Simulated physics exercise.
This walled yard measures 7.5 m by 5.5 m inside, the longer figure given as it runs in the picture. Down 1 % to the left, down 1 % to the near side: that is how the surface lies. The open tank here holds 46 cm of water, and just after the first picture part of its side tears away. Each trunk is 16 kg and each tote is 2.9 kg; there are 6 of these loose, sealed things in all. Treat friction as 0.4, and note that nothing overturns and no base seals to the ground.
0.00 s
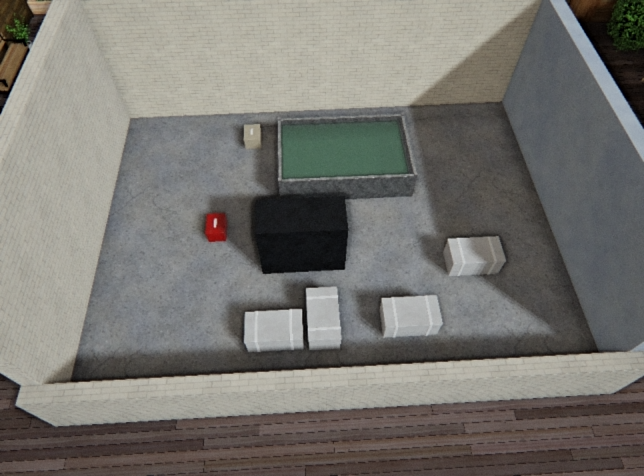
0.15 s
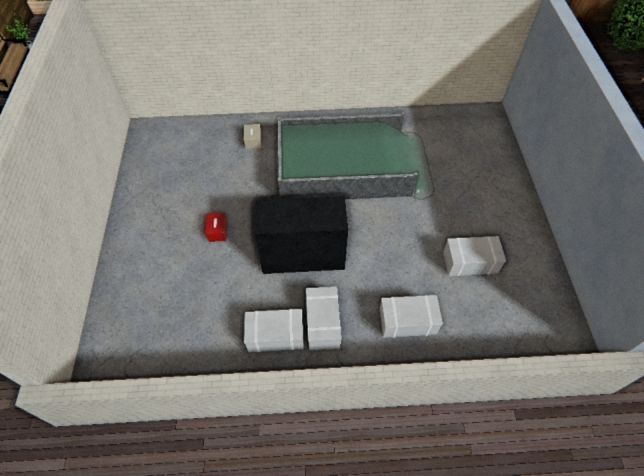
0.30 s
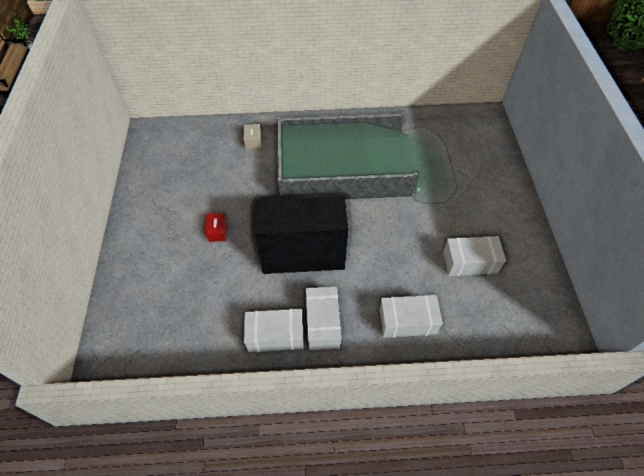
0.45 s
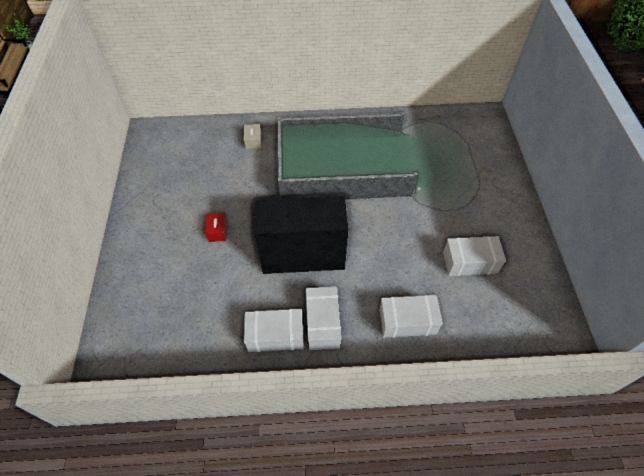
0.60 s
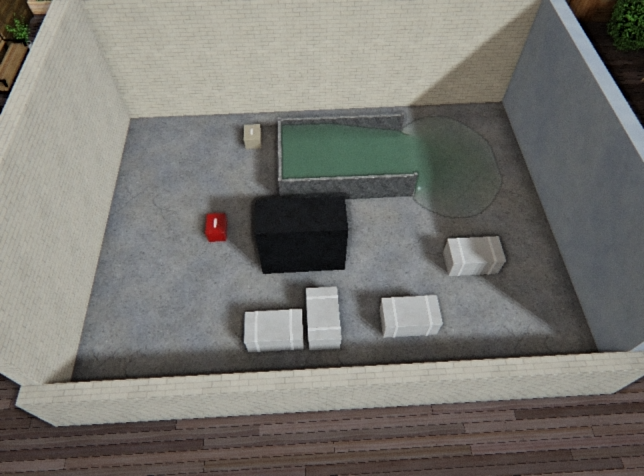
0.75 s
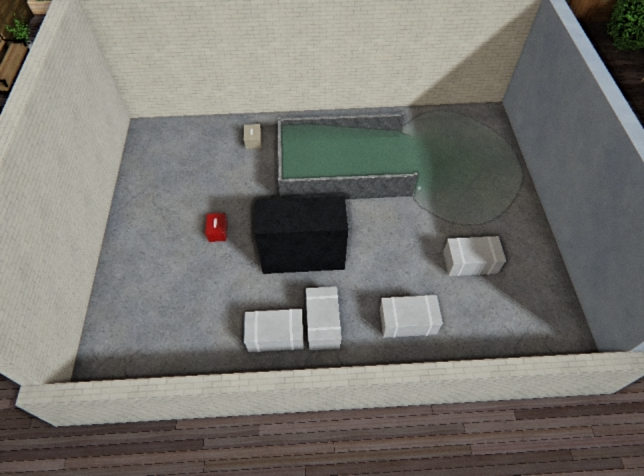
Walled yard with an open tank's right side tearing away, greenish water spreading rightward over the floor, scattered boxes staying still.
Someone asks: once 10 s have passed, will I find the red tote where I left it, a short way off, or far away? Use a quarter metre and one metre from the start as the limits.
You will find it where you left it.
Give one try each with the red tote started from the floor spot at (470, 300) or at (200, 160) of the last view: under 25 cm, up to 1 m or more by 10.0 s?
Try one, it is swept a long way; try two, it covers a moderate distance.
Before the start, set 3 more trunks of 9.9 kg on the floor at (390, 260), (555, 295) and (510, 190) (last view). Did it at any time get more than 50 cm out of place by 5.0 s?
In that order: Under, over, over.
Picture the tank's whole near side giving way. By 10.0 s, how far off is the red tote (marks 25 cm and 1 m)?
Under that change, the red tote covers a big distance.
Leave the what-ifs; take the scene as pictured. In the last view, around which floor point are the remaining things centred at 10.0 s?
The centre sits near (233, 269).
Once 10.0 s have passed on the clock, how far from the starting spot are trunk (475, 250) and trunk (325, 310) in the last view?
In turn: 250 cm, 140 cm.
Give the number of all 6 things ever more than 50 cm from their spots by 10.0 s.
The answer here is 5.
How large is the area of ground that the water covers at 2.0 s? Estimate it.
That flooded area is roughly 11.0 m2.
After 2.0 s the red tote is near (216, 223), 0.0 m from its start, aground; 0 afloat.
After 4.5 s the red tote is near (216, 223), 0.0 m from its start, aground; 0 afloat.
After 7.0 s the red tote is near (216, 223), 0.0 m from its start, aground; 1 afloat.
After 10.0 s the red tote is near (216, 223), 0.0 m from its start, aground; 1 afloat.
